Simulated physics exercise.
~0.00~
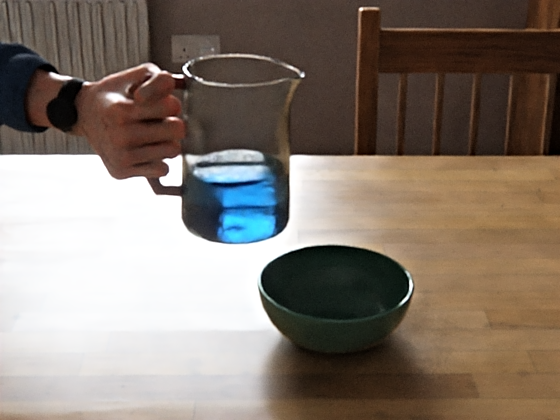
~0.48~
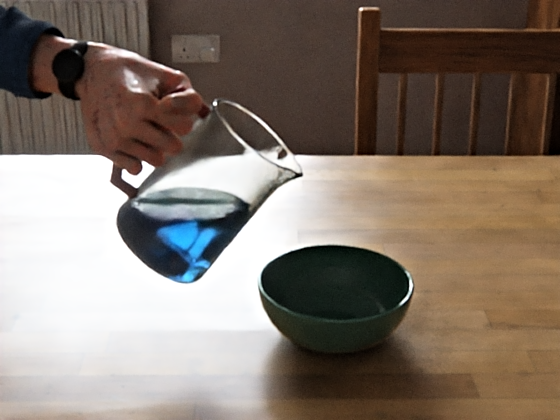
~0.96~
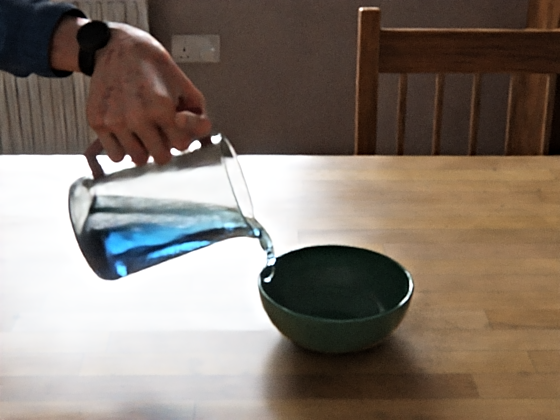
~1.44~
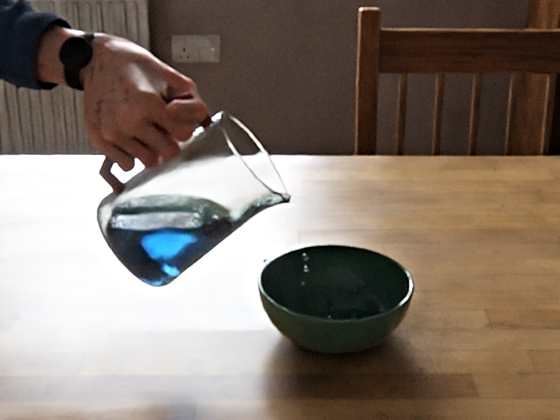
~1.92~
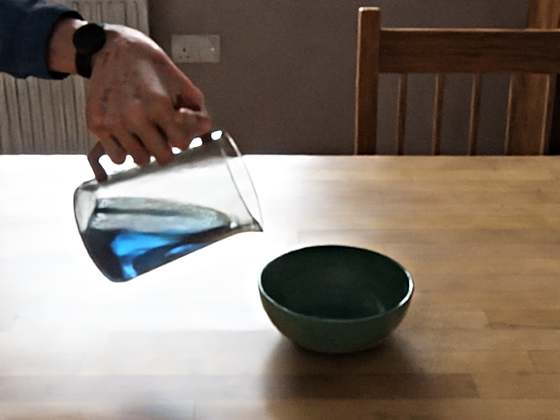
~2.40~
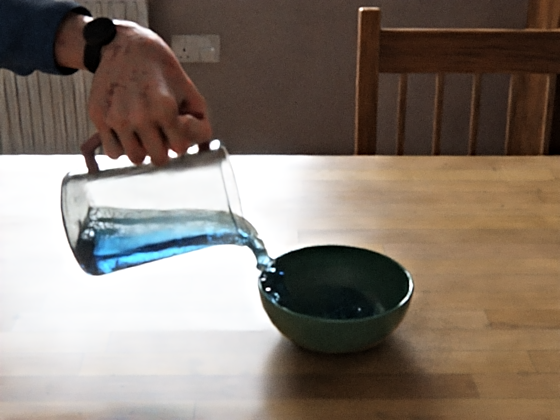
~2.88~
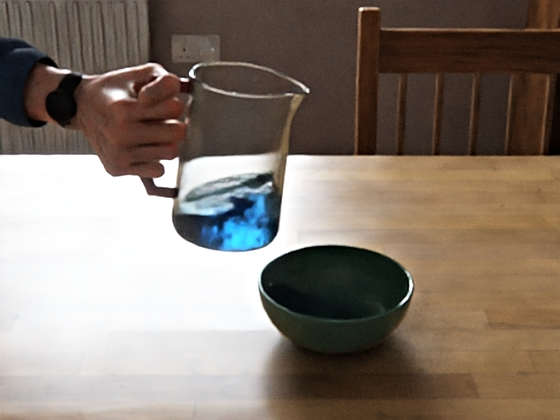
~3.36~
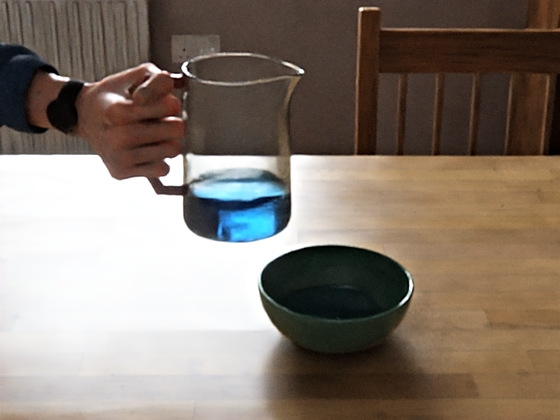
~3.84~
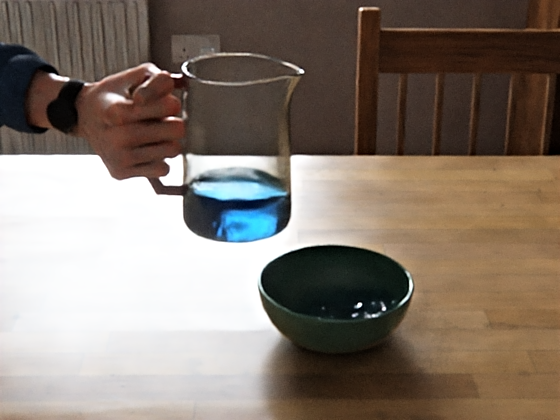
A hand tips a glass jug of blue water twice, pouring some into a green bowl.
